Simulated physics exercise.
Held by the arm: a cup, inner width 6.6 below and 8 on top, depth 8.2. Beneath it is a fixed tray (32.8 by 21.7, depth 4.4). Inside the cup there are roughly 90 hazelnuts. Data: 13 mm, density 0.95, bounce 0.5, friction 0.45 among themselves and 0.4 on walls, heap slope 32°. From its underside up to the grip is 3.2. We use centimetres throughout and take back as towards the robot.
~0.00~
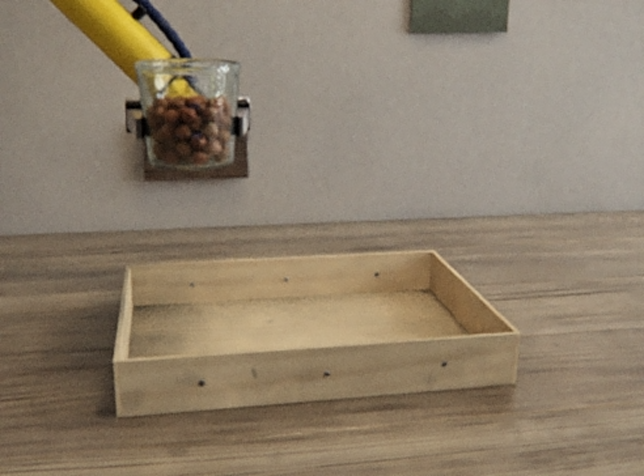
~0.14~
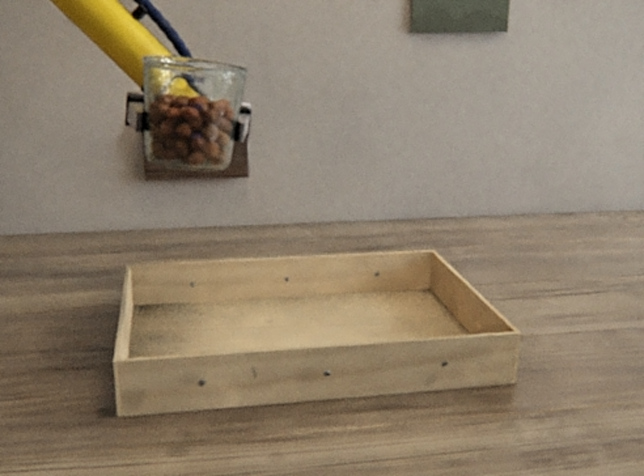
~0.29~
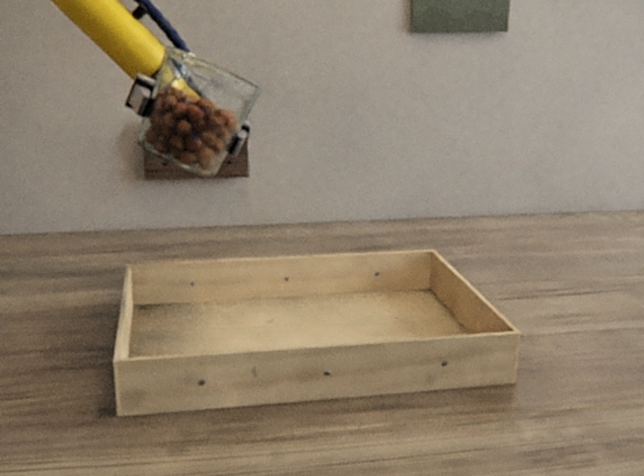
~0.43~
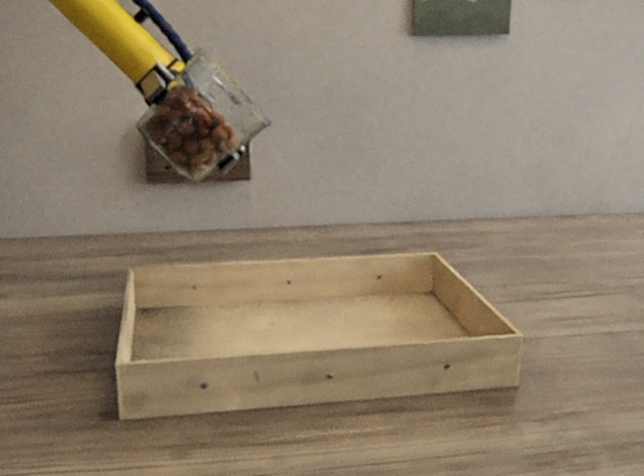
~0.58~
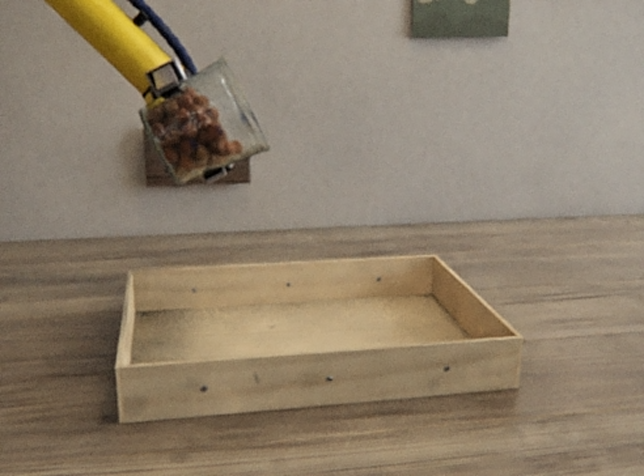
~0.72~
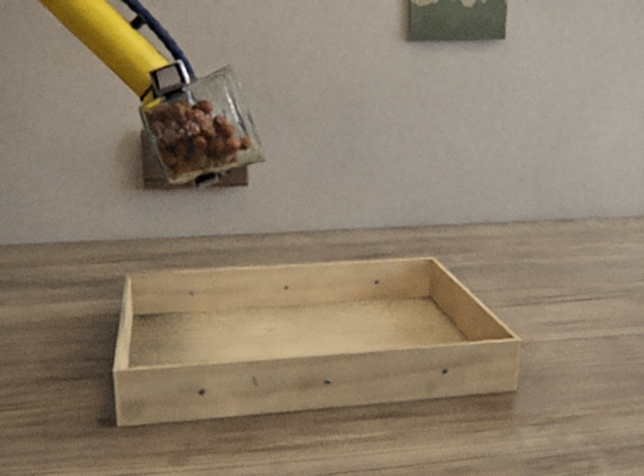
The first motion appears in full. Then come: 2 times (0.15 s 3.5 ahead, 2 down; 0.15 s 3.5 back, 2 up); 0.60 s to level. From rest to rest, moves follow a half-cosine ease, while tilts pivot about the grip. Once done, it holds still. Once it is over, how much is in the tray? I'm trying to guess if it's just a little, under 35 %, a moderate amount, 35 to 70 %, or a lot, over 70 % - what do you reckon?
I reckon just a little.
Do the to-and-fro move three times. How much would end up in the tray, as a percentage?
In that case, some 20 per cent.
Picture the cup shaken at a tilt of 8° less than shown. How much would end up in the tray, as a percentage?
Some 5 %.
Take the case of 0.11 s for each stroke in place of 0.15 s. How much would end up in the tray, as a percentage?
That gives about 25 percent.
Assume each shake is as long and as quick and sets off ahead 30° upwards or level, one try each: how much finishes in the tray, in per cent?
First try some 45 %, second try some 35 %.
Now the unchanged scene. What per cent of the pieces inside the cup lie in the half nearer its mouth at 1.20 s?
Near 45 %.
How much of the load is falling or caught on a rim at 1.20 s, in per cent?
Some 1 percent.
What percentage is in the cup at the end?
Near 80 in a hundred.
After 1.20 s, tilted 71° forward, highest piece 21 above the table; 82 in the cup, 8 in the tray, 1 in flight or on a rim.
After 1.68 s, tilted 25° forward, highest piece 25 above the table; 74 in the cup, 17 in the tray.
After 2.12 s, level, highest piece 25 above the table; 74 in the cup, 17 in the tray.
After 3.17 s, level, highest piece 25 above the table; 74 in the cup, 17 in the tray.
At rest, 74 in the cup, 17 in the tray. That is 19 % in the tray.
